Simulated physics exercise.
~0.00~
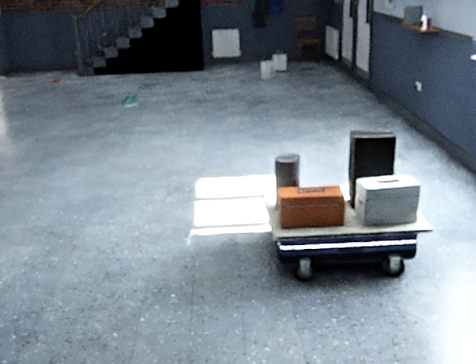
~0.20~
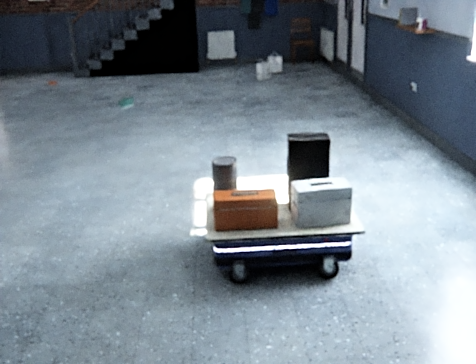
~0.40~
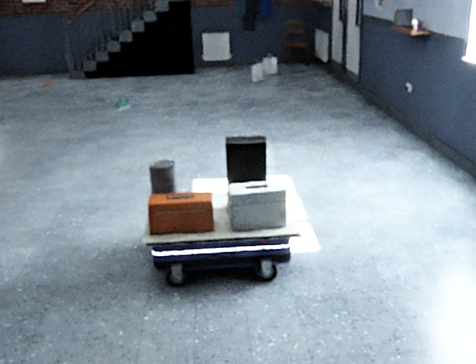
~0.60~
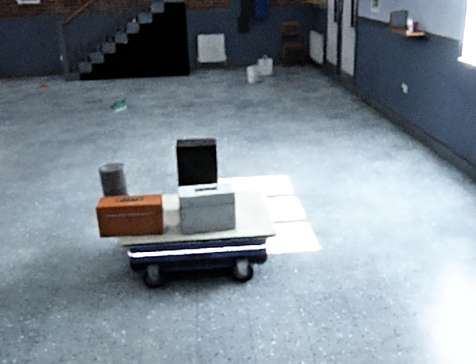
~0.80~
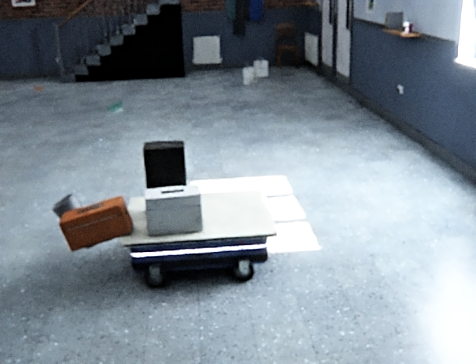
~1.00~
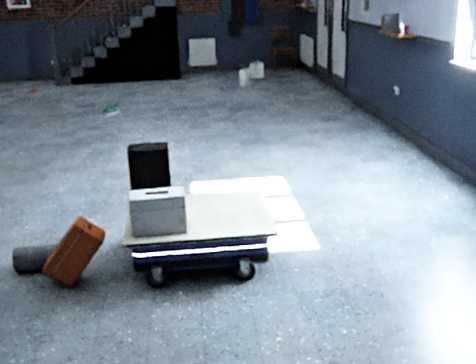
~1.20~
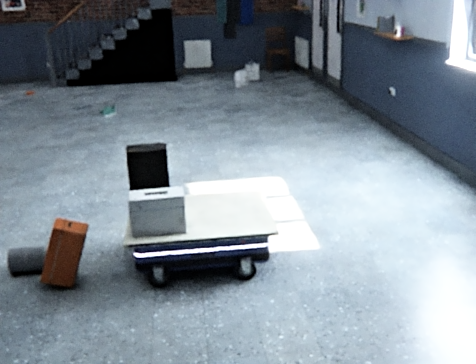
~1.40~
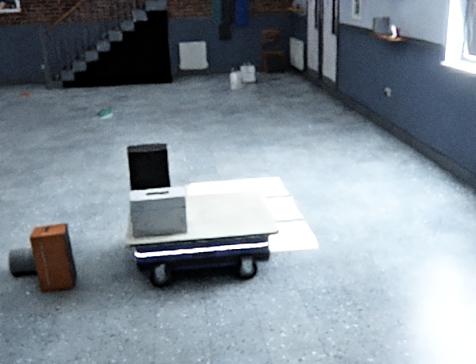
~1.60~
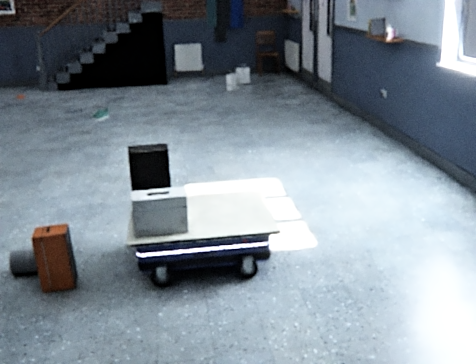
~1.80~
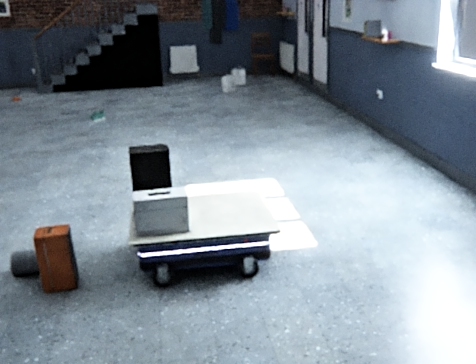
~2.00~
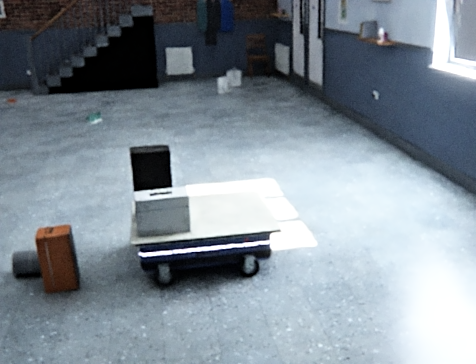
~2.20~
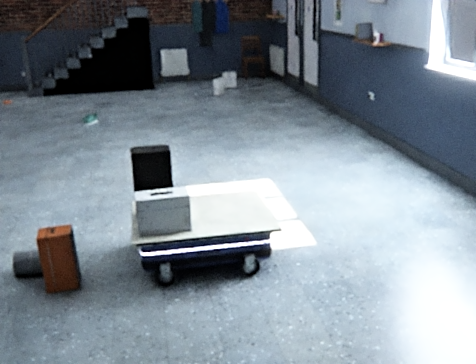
In a large room with a grey tiled floor, a low cart carrying four items rolled left and stopped; the orange toolbox and grey canister tipped off its left end onto the floor, while the black box and white toolbox slid left but stayed upright aboard.
